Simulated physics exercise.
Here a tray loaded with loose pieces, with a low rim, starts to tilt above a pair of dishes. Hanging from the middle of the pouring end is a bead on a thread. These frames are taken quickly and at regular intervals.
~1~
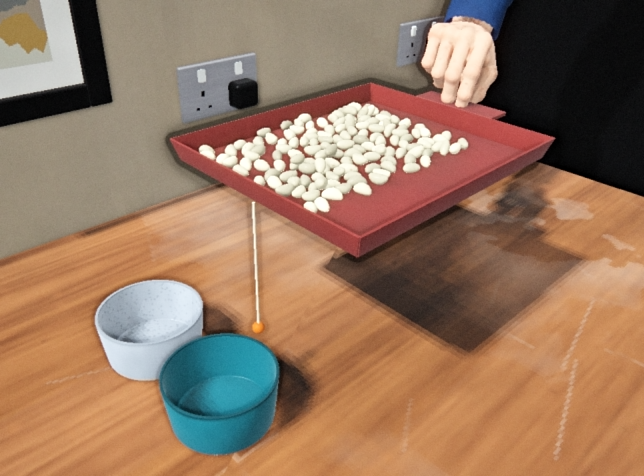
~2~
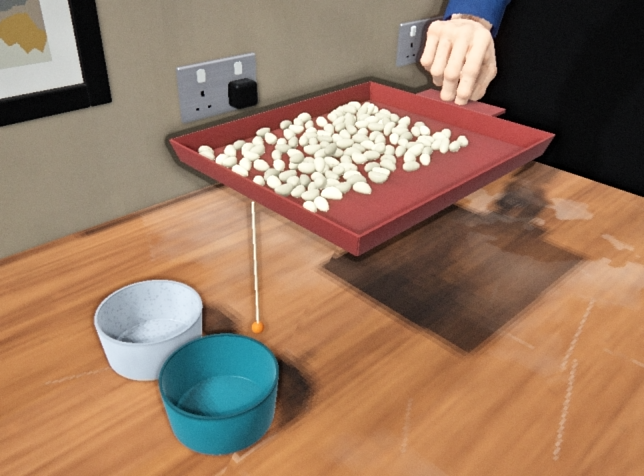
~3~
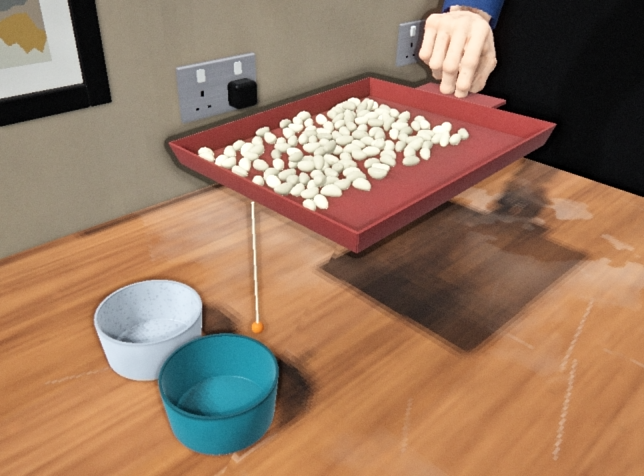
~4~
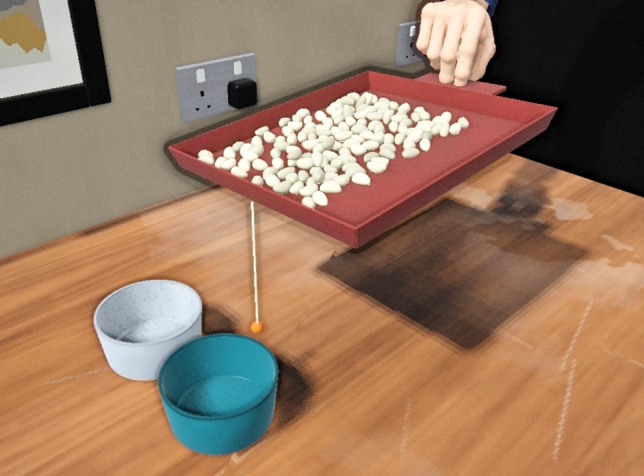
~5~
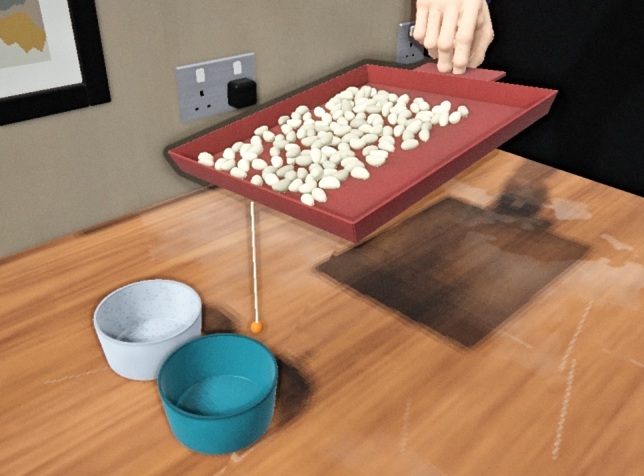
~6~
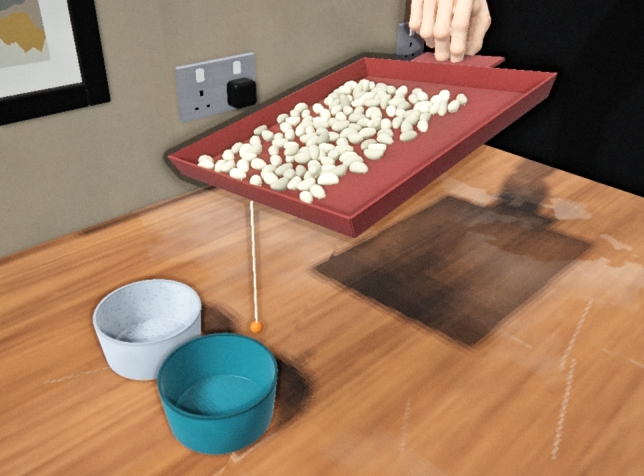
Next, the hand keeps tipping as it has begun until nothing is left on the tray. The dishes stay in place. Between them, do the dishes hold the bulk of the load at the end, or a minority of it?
The dishes end up holding not even half.
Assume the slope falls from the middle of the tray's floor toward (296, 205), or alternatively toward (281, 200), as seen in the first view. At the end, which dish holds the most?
Result - first place: The right side, second place: The right side.
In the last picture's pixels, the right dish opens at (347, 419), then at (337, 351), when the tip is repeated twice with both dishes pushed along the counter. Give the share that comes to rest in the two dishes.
Roughly 0% the first time and 40% the second time.
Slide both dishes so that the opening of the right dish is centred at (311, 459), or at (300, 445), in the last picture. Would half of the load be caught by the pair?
For the two places in order: A minority share, a minority share.
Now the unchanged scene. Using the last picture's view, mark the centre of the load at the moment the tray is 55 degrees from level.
Look around (269, 120) in the last picture.
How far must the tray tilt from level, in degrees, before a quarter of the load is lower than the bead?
Around 100 degrees of turn.
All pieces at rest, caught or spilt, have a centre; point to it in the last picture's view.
Centre at rest: Close to (210, 325).
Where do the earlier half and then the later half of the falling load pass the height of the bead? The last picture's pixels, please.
Earlier portion about (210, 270); later portion about (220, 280).
Soon after the last picture, tray tipped steeply; all on the tray.
A little later, tray tipped right over; nearly all on the tray; a stray few outside both; a stray few in the air.
Later still, tray tipped past a quarter turn; a stray few in the right dish; about a quarter in the left dish; most outside both.
At rest, tray tipped past a quarter turn; a stray few in the right dish; about a quarter in the left dish; most outside both.
